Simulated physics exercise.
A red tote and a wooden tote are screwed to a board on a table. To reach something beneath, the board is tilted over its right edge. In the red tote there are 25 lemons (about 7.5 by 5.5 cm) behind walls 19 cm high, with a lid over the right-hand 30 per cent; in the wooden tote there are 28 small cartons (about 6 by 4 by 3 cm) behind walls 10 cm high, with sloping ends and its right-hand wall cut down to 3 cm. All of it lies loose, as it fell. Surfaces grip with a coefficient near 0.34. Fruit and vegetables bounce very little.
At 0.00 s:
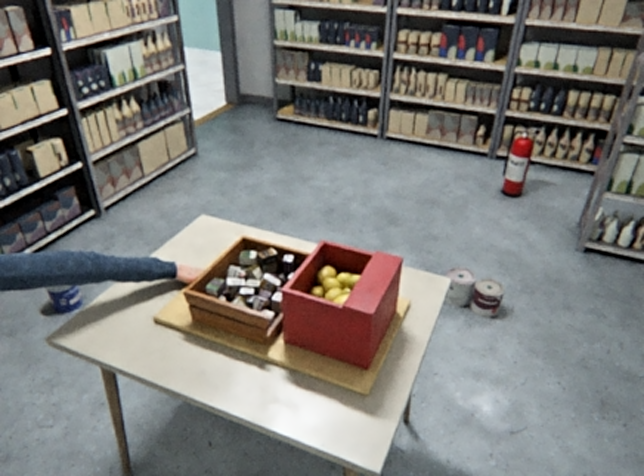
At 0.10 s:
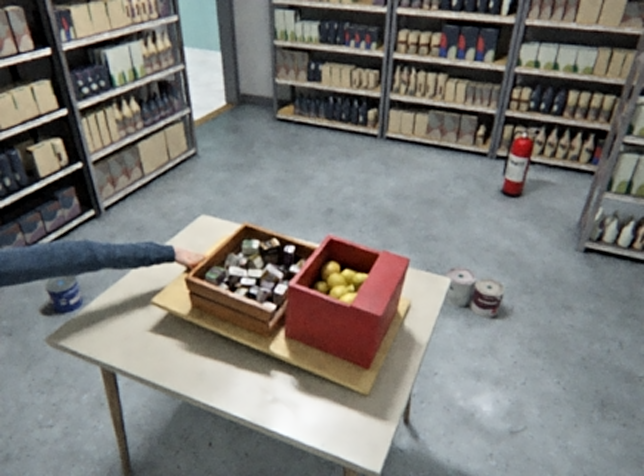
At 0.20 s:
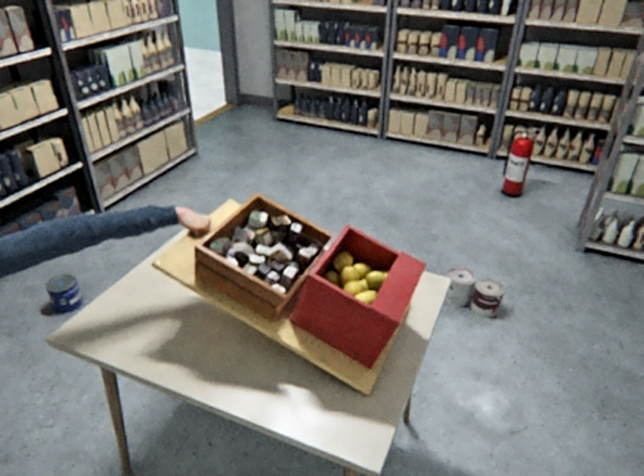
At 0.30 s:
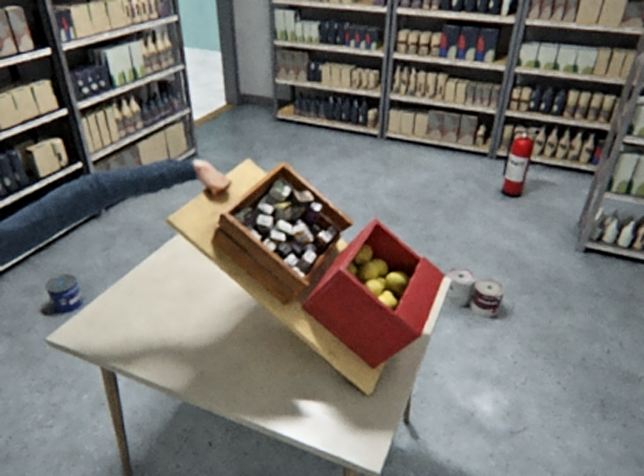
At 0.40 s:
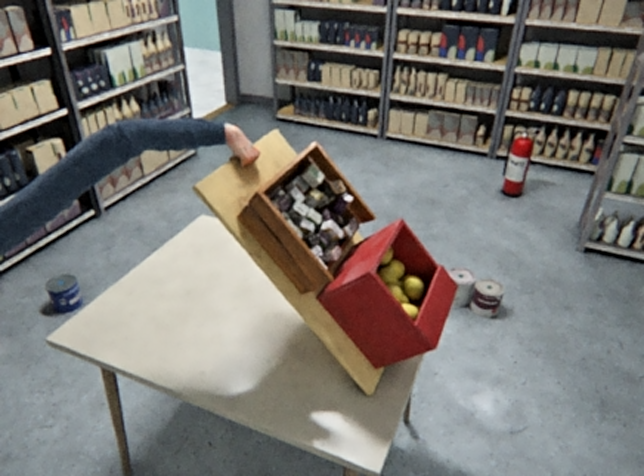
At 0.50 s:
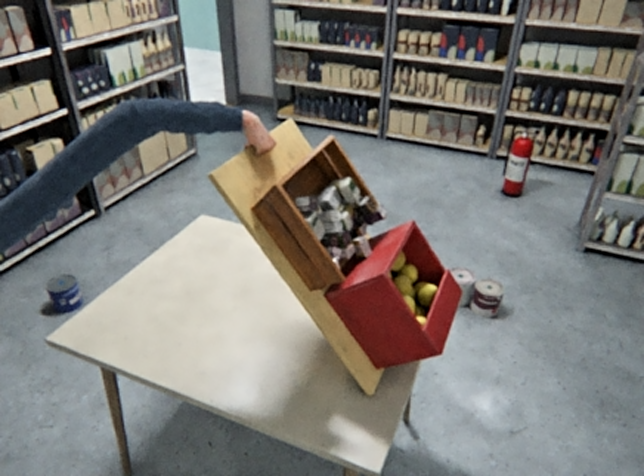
In the video, a hand lifts the left side of a board on a table, tilting it steeply to the right while a wooden tote of small cartons and a red tote of lemons stay attached, their contents shifting inside.
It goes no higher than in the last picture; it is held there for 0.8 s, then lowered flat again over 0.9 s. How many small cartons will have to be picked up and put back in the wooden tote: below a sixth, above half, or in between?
Fewer than one in six of the small cartons leave the wooden tote.
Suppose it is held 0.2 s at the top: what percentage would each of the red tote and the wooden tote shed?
In that case red tote 0, wooden tote 0 per cent.
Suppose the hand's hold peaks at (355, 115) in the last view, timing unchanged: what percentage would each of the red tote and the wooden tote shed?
In that case red tote 10, wooden tote 80 per cent.
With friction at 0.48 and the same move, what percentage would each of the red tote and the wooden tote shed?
Then red tote 0, wooden tote 0 per cent.
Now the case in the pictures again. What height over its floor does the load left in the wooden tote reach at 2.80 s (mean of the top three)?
Roughly 11 cm high.
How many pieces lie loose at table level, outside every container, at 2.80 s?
Some 0 pieces.
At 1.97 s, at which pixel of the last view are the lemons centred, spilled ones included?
At about (358, 301).
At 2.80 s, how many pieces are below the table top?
Roughly 0.
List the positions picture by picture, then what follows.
In the first frame (we follow the rim corner now nearest the camera), wooden tote at (269, 317); red tote at (369, 314); tilt 0°; nothing out yet.
In the second frame, wooden tote at (273, 310); red tote at (376, 315); tilt 5°.
In the third frame, wooden tote at (286, 297); red tote at (395, 321); tilt 18°.
In the fourth frame, wooden tote at (309, 285); red tote at (416, 332); tilt 34°.
In the fifth frame, wooden tote at (333, 281); red tote at (431, 344); tilt 47°.
In the sixth frame, wooden tote at (345, 281); red tote at (437, 350); tilt 52°; nothing out yet.
After 0.87 s, tilt 52°; 0 of 25 out of the red tote and 0 of 28 out of the wooden tote.
After 1.33 s, tilt 52°; 0 of 25 out of the red tote and 0 of 28 out of the wooden tote.
After 1.97 s, tilt 8°; 0 of 25 out of the red tote and 0 of 28 out of the wooden tote.
When it is over (at 2.80 s), 0 of 25 out of the red tote and 0 of 28 out of the wooden tote. Asked share, 0 of 28, 0 per cent.
